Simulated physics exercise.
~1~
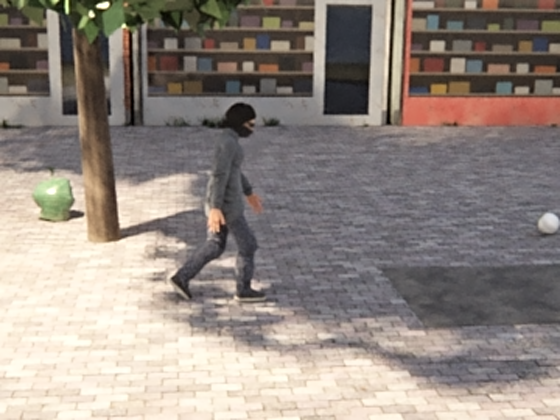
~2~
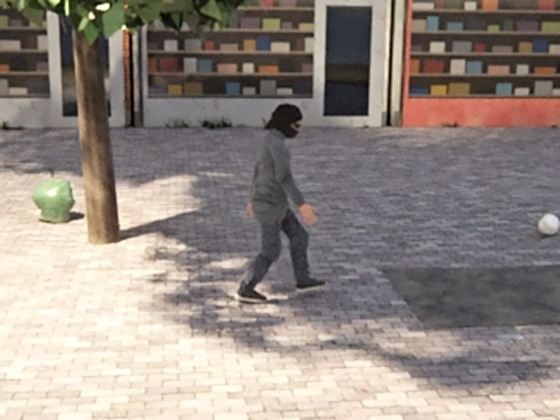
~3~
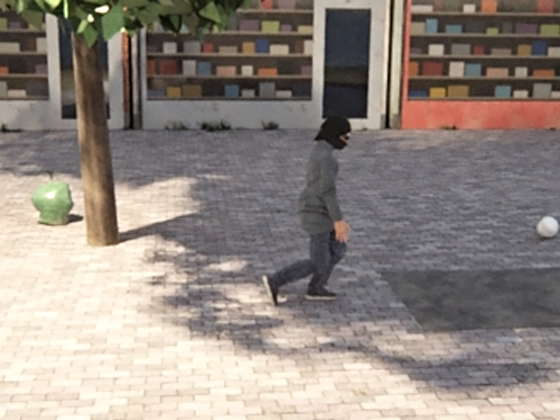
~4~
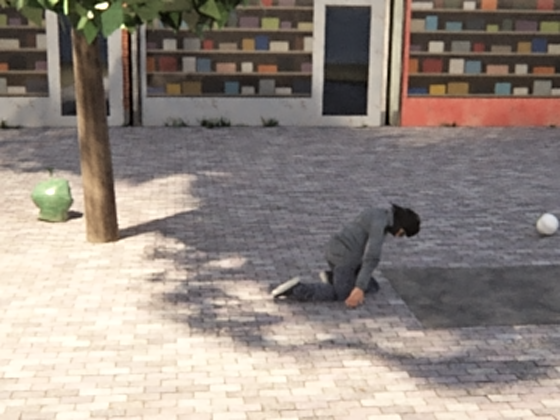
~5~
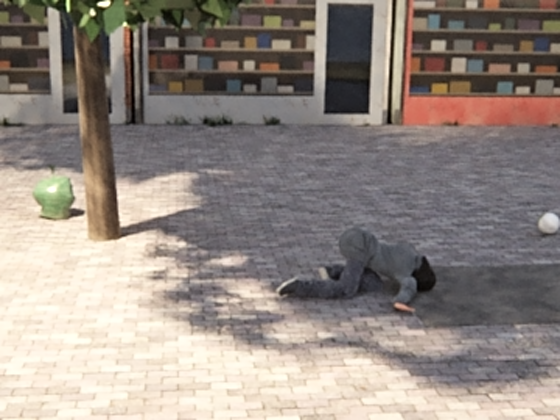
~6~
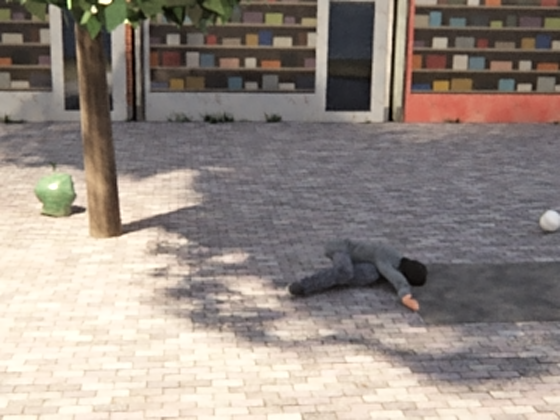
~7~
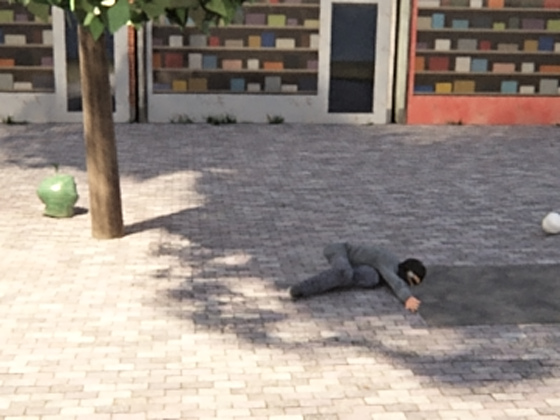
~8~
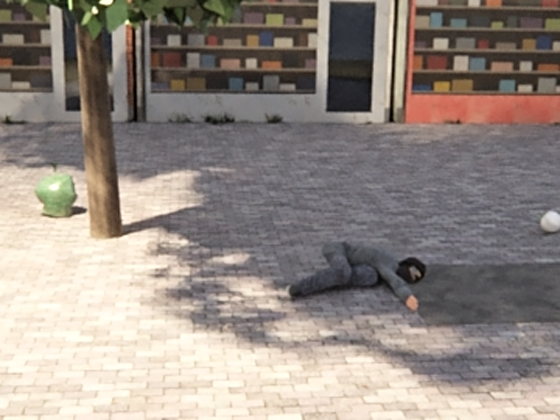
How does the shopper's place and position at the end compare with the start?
At the start the shopper is upright and walking, not far to the right of the tree. By the end the shopper is farther right and lying on the paving, with the head just over the near edge of the dark mat.
